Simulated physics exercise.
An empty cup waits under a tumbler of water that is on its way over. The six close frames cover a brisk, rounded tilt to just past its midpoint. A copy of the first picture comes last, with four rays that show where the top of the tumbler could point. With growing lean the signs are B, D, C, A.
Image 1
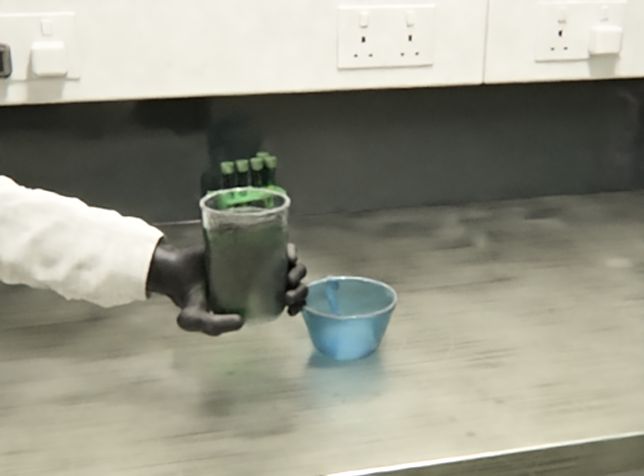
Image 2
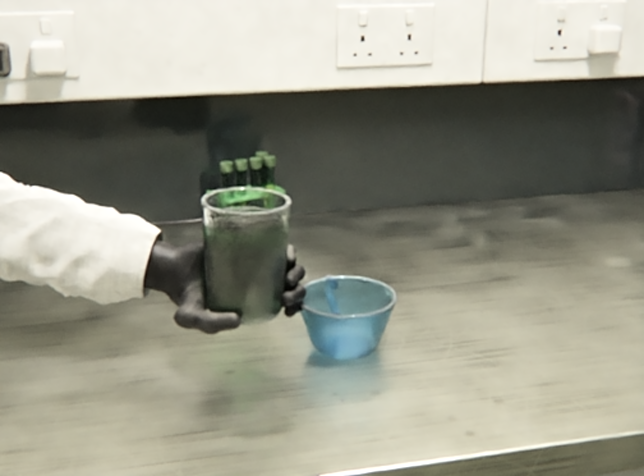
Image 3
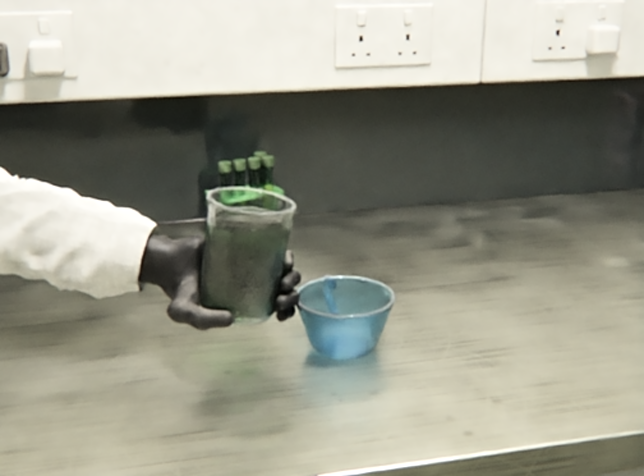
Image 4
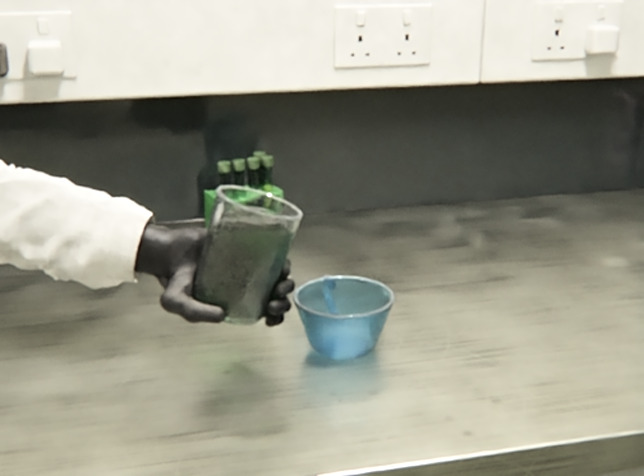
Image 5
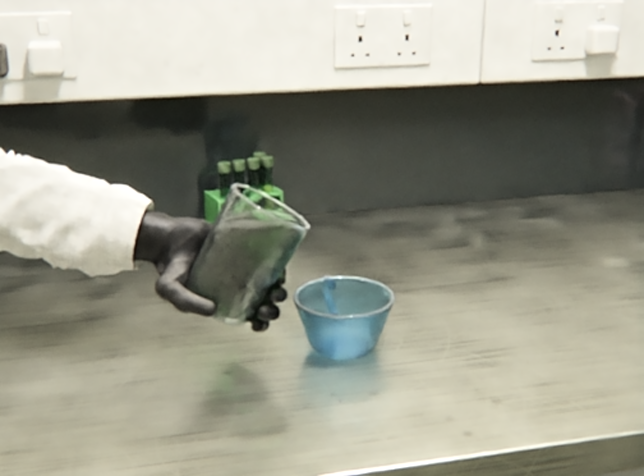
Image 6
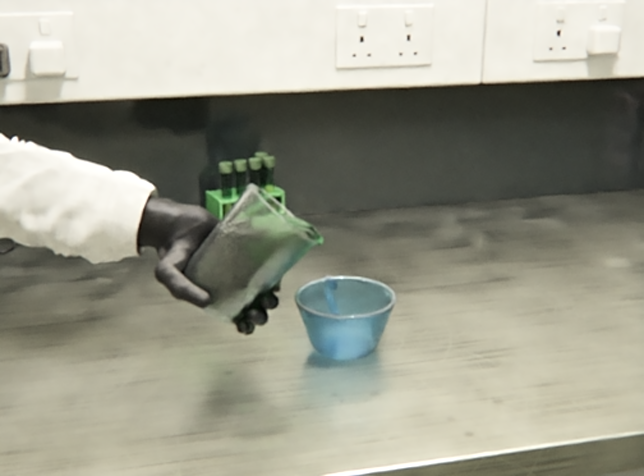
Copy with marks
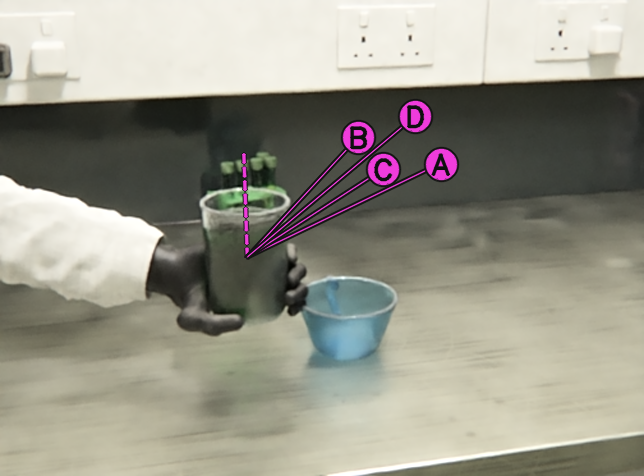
On a grey laboratory bench below wall sockets, a black-gloved hand in a white sleeve holds a clear tumbler upright, left of a small blue cup and in front of a green rack of tubes. The hand then tilts the tumbler steadily rightward until water reaches just over its lip.
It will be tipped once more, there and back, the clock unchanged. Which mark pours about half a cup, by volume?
Take A.
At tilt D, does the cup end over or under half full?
Under.
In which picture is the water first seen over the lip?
Picture 6.
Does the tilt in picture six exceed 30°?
Yes.
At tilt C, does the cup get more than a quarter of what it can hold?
Yes, it does.
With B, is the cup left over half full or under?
Under half.
In magenta, A at (425, 170); B at (346, 149); C at (369, 178); D at (401, 127).
For tilt A, the cup ends with about 52 % of what it can hold.
For tilt B, the cup ends with about 14 % of what it can hold.
For tilt C, the cup ends with about 37 % of what it can hold.
For tilt D, the cup ends with about 25 % of what it can hold.
